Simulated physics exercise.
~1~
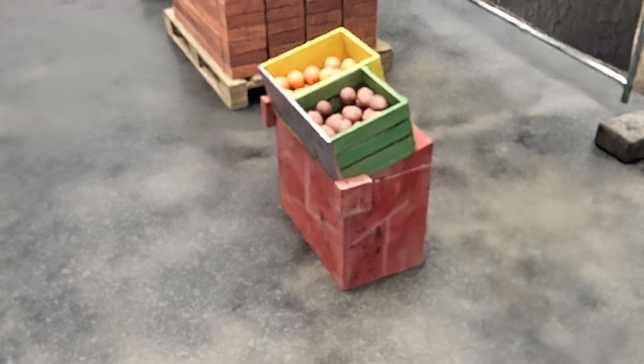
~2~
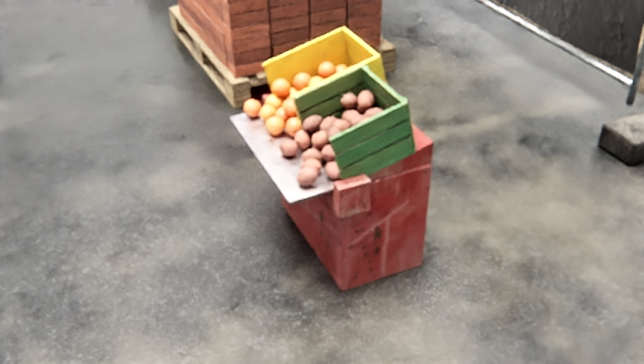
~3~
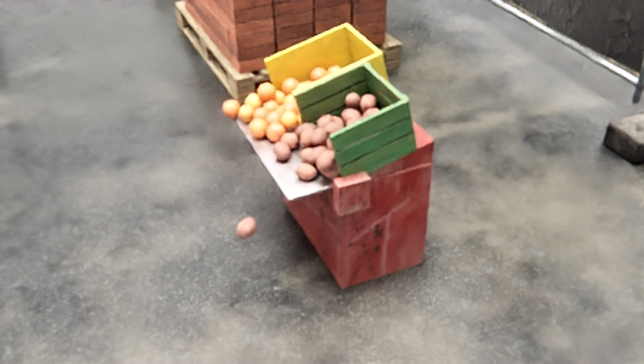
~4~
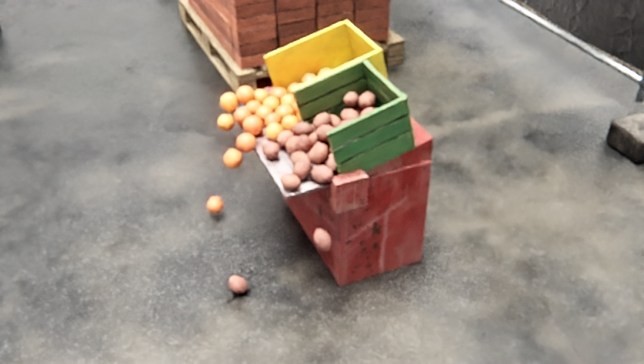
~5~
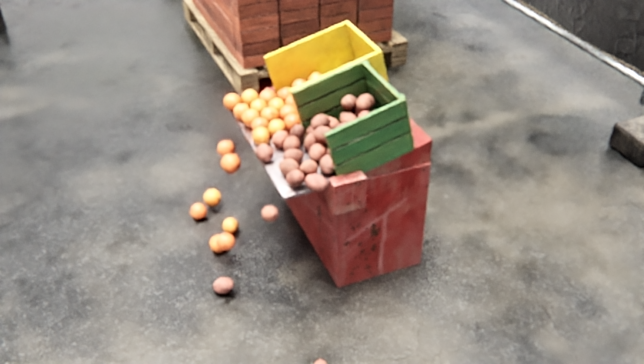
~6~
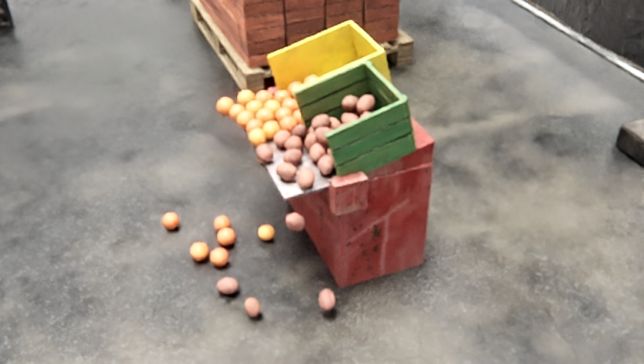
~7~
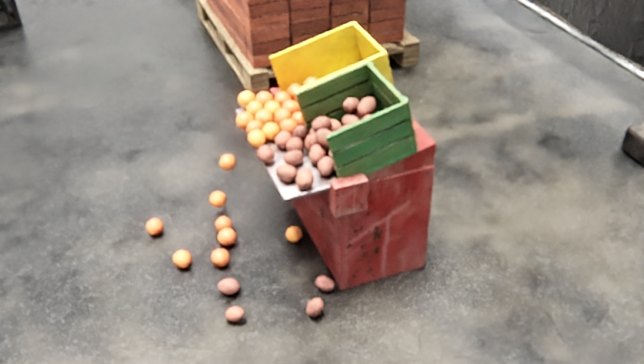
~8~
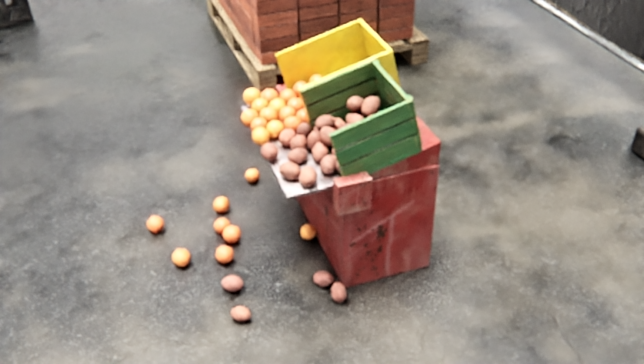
Oranges and red potatoes sit heaped in a yellow bin and a green bin, side by side on a red stand that slopes down to the left. The end flap drops flat, and both loads slide out across it into a crowded pile. A potato tips off the edge first, then oranges and more potatoes follow, falling to the grey ground and rolling apart. The spill slows, with a last orange dropping off near the end. A scatter of oranges and potatoes lies below, while many stay heaped on the flap and inside the bins.
